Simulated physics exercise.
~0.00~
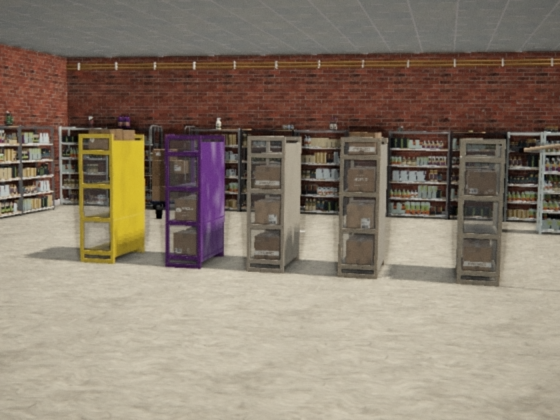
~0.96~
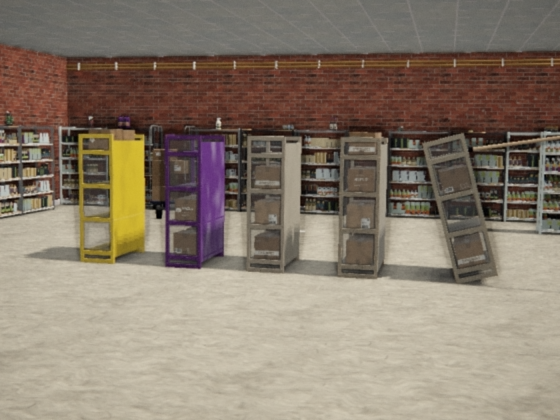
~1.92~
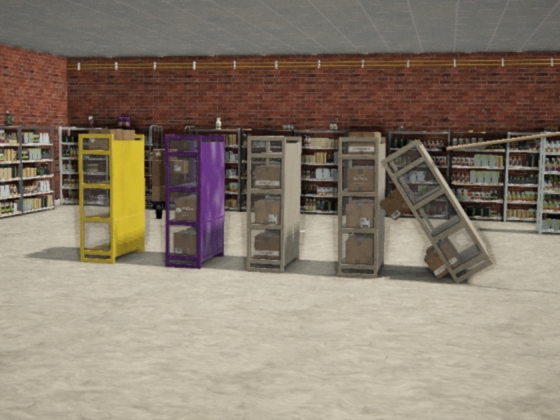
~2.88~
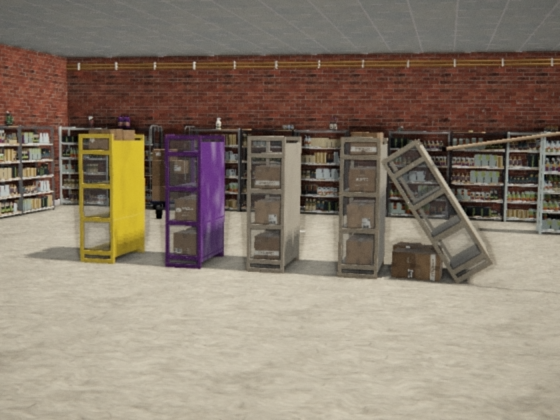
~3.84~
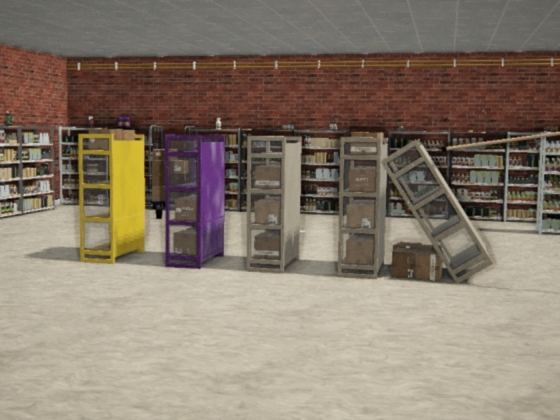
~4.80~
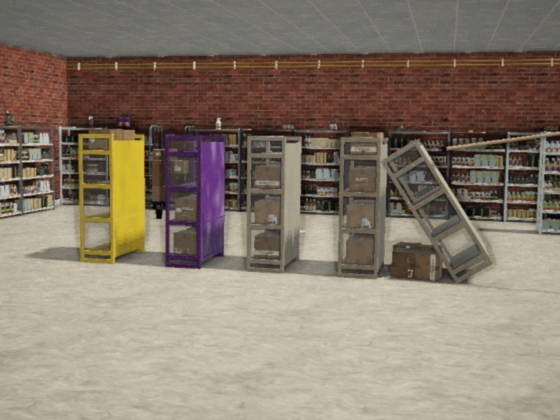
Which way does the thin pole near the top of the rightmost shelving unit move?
The pole moves to the left, then stops once the unit has tipped over.
Rightmost grey shelving unit tipping left as a pole moves in, spilling cartons and resting against the next of four upright units.
